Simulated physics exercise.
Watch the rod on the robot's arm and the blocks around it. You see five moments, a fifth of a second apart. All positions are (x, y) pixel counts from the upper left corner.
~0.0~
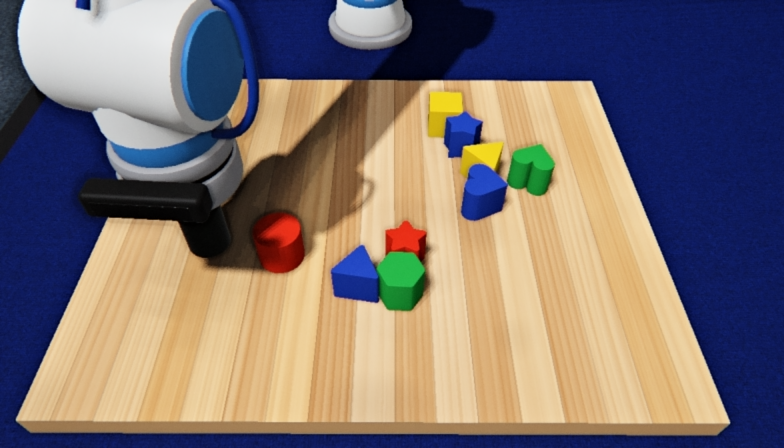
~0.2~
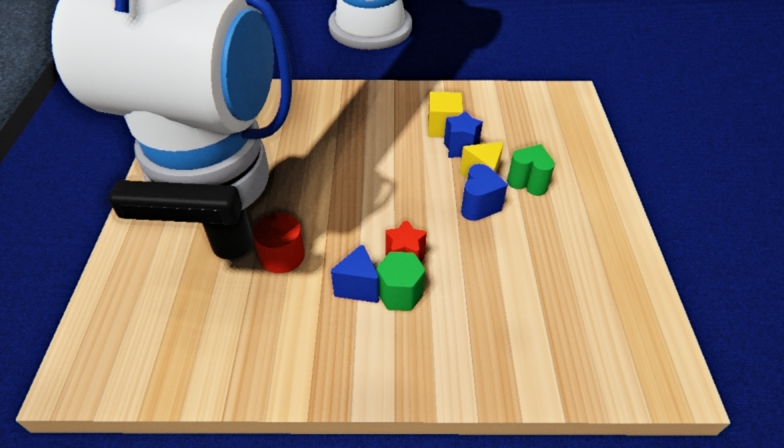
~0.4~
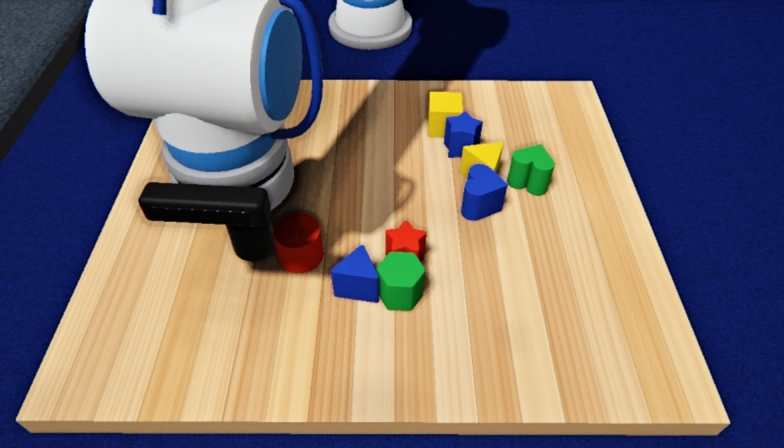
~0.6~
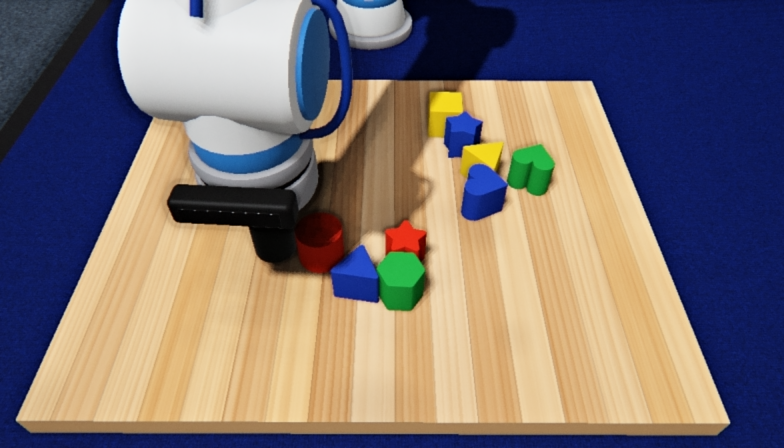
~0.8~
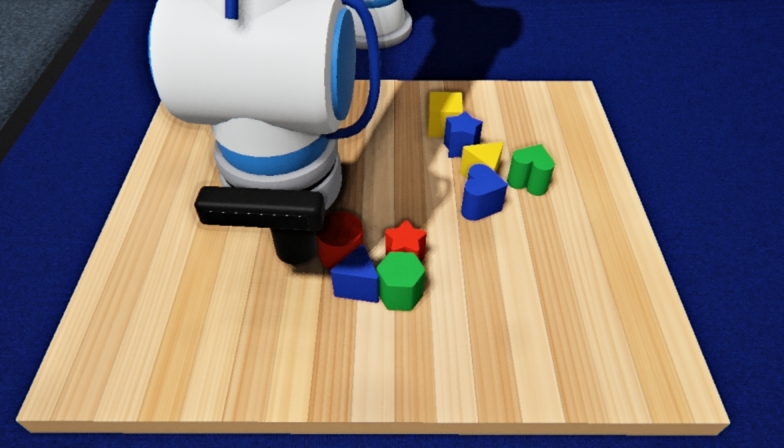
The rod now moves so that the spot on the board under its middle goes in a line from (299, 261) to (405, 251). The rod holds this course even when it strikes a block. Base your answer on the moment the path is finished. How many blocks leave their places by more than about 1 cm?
There will be two blocks that move more than 1 cm.
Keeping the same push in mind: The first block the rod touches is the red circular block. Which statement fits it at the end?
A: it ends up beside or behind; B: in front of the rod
Correct choice: B.
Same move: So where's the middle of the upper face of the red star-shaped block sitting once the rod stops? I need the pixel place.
It ends at (444, 238).
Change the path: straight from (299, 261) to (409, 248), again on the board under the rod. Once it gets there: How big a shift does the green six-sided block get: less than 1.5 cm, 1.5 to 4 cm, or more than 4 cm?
Once the path is done, the green six-sided block lies within 1.5 cm of its present place.
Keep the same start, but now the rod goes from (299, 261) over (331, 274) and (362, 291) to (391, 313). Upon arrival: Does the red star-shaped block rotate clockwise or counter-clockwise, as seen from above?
I'd predict that, seen from above, the red star-shaped block rotates clockwise.
What follows on the original path. One third of the way, rod at (334, 245); red circular block at (376, 222); red star-shaped block at (416, 237), turned 20° clockwise.
Two thirds of the way, rod at (370, 242); red circular block at (410, 214); red star-shaped block at (436, 237), turned 65° clockwise.
At the end, rod at (405, 239); red circular block at (440, 206); blue triangle not moved; red star-shaped block at (444, 238), turned 95° clockwise.
